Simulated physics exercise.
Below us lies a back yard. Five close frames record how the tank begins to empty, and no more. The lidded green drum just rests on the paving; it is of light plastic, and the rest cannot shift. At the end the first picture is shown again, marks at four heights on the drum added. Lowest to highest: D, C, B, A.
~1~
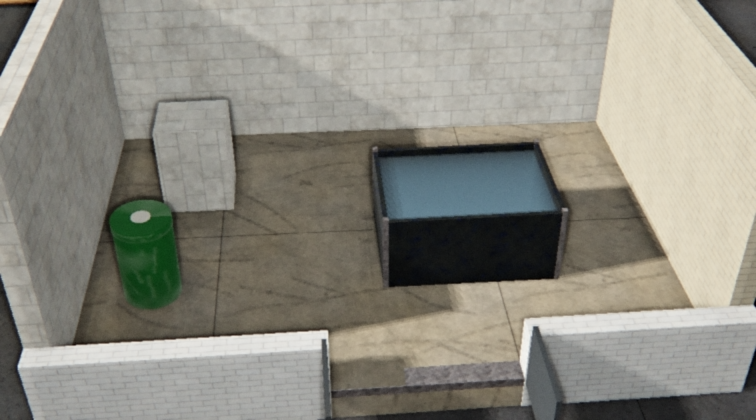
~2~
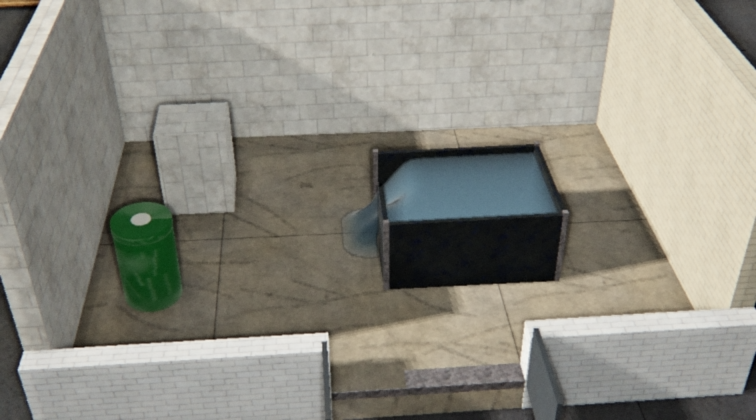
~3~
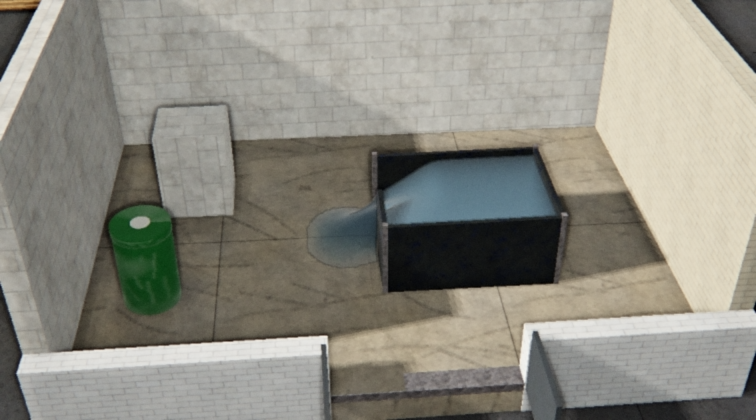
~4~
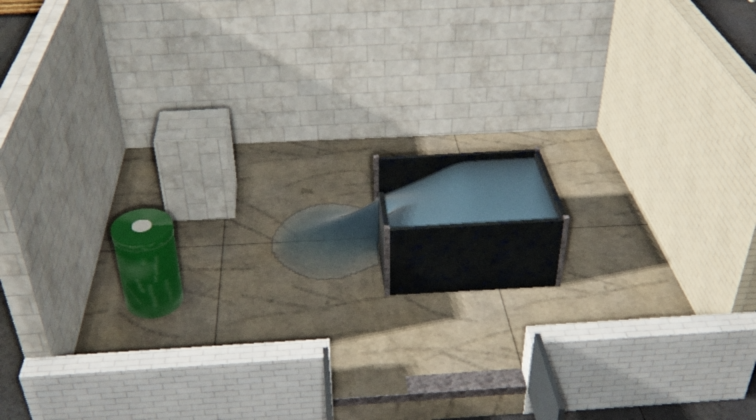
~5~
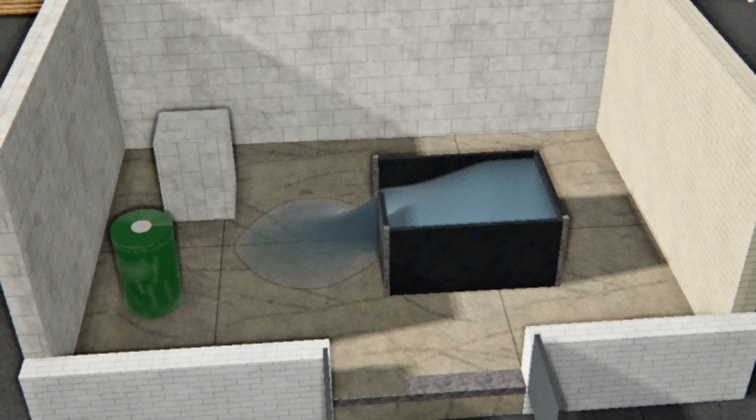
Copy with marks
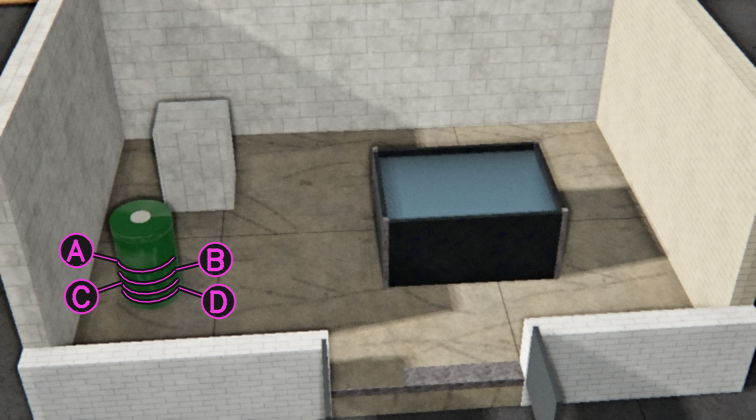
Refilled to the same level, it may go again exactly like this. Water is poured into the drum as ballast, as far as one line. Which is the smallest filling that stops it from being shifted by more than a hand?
C.
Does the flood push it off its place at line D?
Yes, it does.
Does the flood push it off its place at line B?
No, that is safe.
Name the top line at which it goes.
It is D.
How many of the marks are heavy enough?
Three of the four.
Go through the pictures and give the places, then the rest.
Lid of the green drum at (140, 217); tank full, its middle at (465, 186); open gate at (427, 328).
Water covers 1 % of the ground and is seen nearest the drum at (351, 240).
Water covers 3 % of the ground and is seen nearest the drum at (315, 245).
Water covers 5 % of the ground and is seen nearest the drum at (283, 249).
Lid of the green drum at (140, 227); water covers 8 % of the ground and is seen nearest the drum at (248, 255).
On the marked copy, A at (143, 271); B at (145, 283); C at (147, 293); D at (149, 301); from the bottom up D, C, B, A.
For line A, it does not move.
For line B, it does not move.
For line C, it does not move.
For line D, it is pushed about 3 times its own width away.
